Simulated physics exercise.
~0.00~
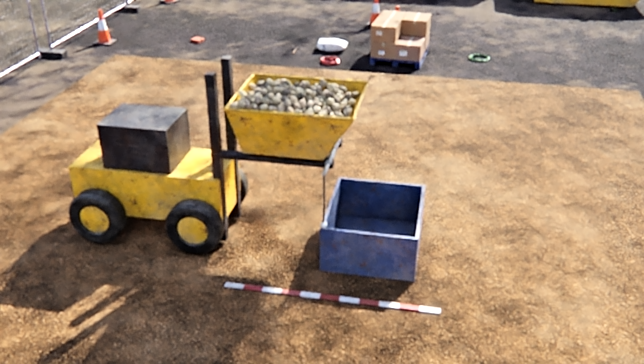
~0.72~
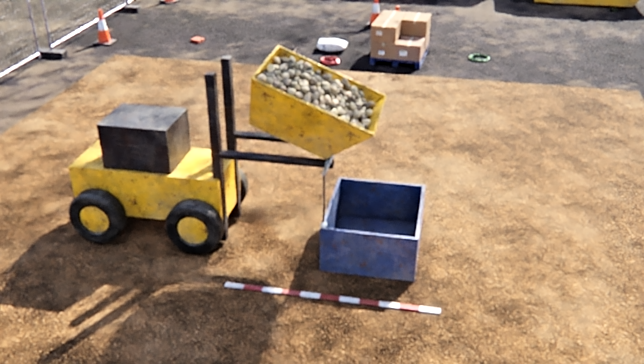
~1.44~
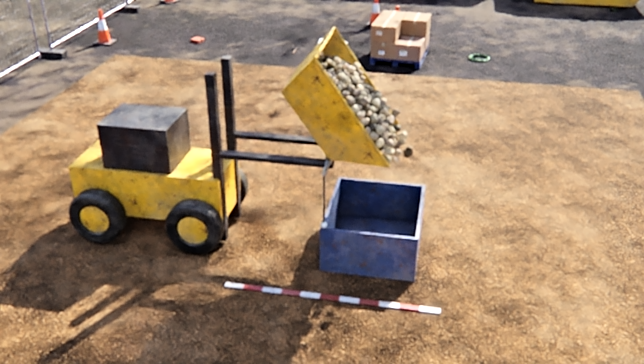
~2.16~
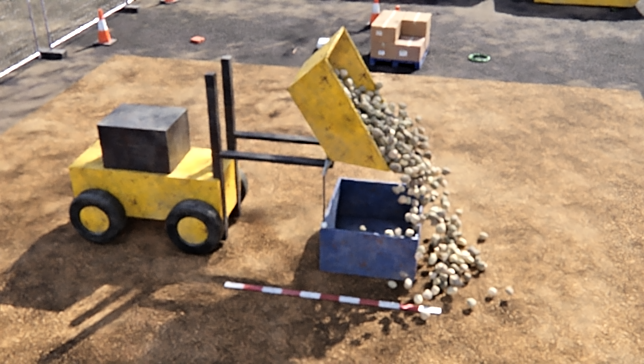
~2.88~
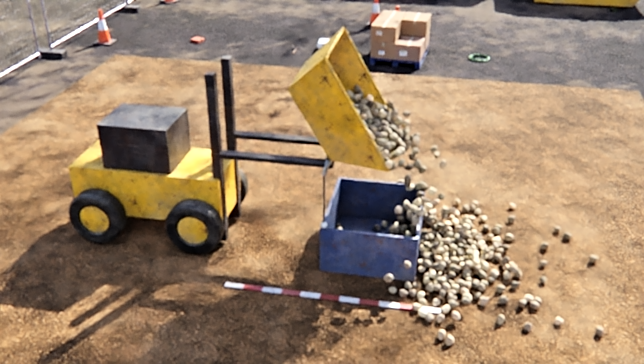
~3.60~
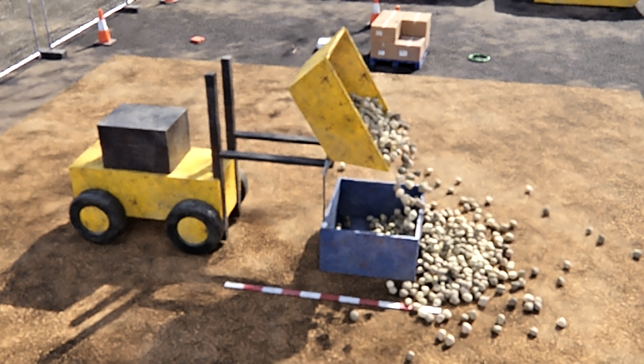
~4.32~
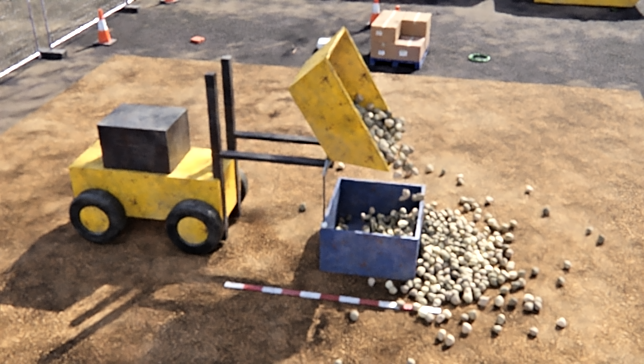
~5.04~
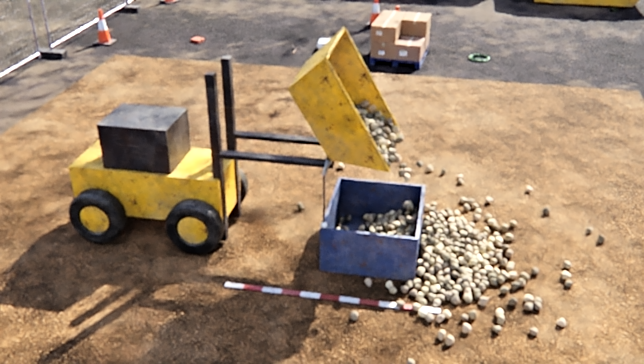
A yellow forklift tipped its raised skip of rounded stones steeply to the right, and they poured down, some into the blue bin but many onto the ground beside it, leaving a scattered heap there and some stones still in the skip.
